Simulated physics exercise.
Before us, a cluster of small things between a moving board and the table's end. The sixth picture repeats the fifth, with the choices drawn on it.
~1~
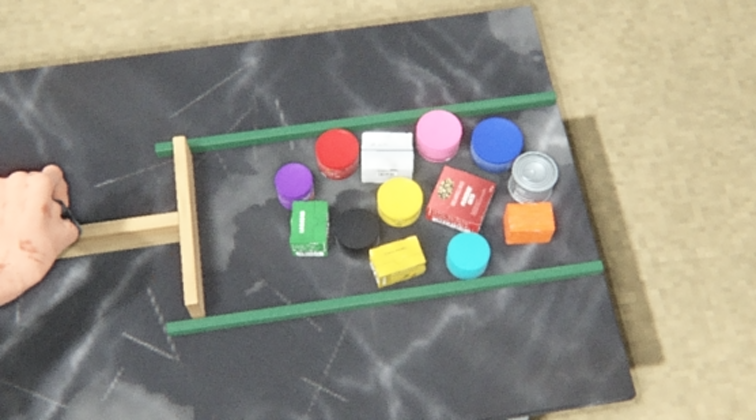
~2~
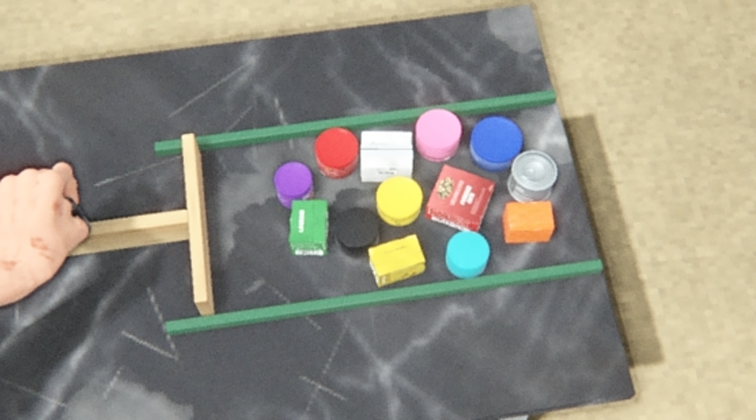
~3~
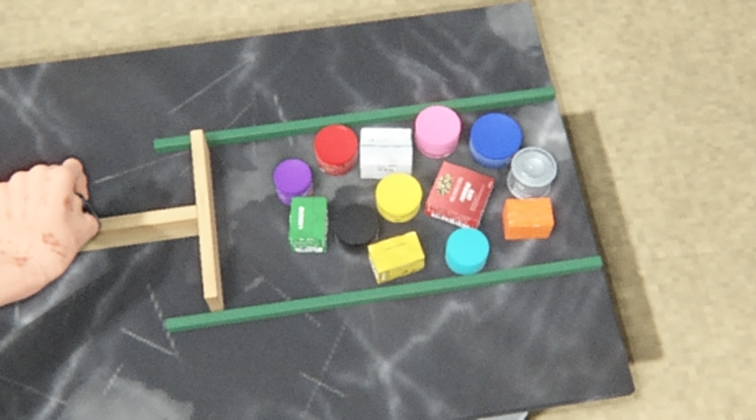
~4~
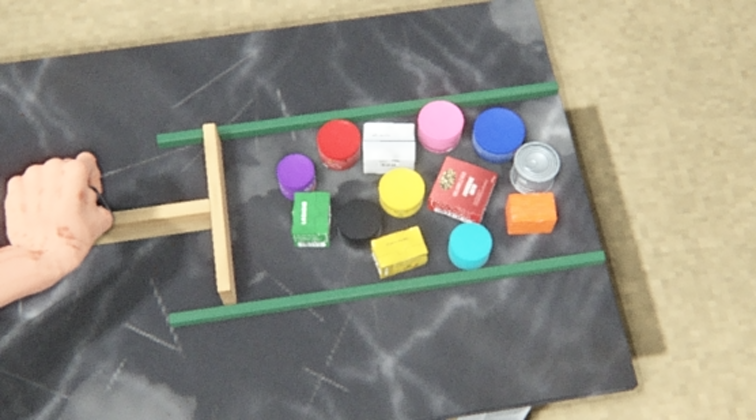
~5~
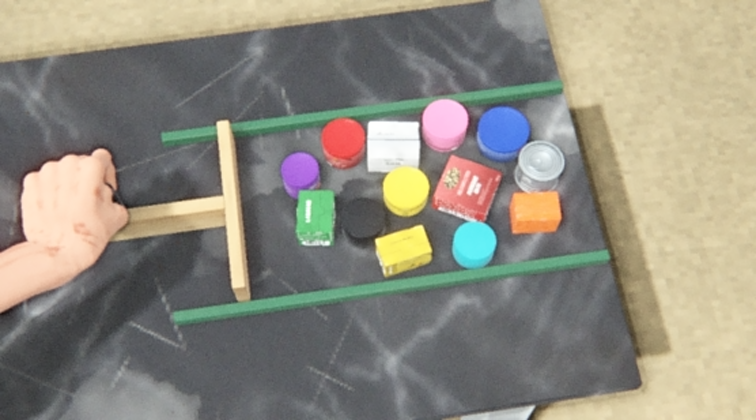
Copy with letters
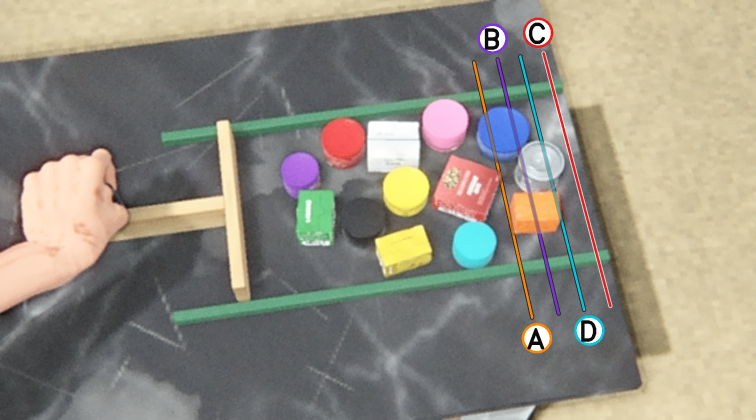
On a dark marbled tabletop, a hand slowly pushed a wooden board to the right between two green strips, toward a cluster of colourful little pots and packets that stayed where they were.
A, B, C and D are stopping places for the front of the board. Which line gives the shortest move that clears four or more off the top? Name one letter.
It can halt at A.
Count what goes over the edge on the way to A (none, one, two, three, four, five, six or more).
Five.
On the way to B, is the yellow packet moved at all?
By then, yes.
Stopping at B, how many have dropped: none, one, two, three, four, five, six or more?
Six or more.
On the marked copy, A at (501, 182); B at (526, 179); C at (575, 172); D at (550, 175).
With A. Early on, board (329, 187); yellow packet (407, 255); red tub (349, 139).
Further on, board (426, 174); grey tin (586, 174); blue tub (570, 135).
At the end, board (500, 164); grey tin over the edge; orange block over the edge; five fallen.
As for the rest, B drops seven, but is farther than needed; C drops thirteen, but is farther than needed; D drops nine, but is farther than needed.
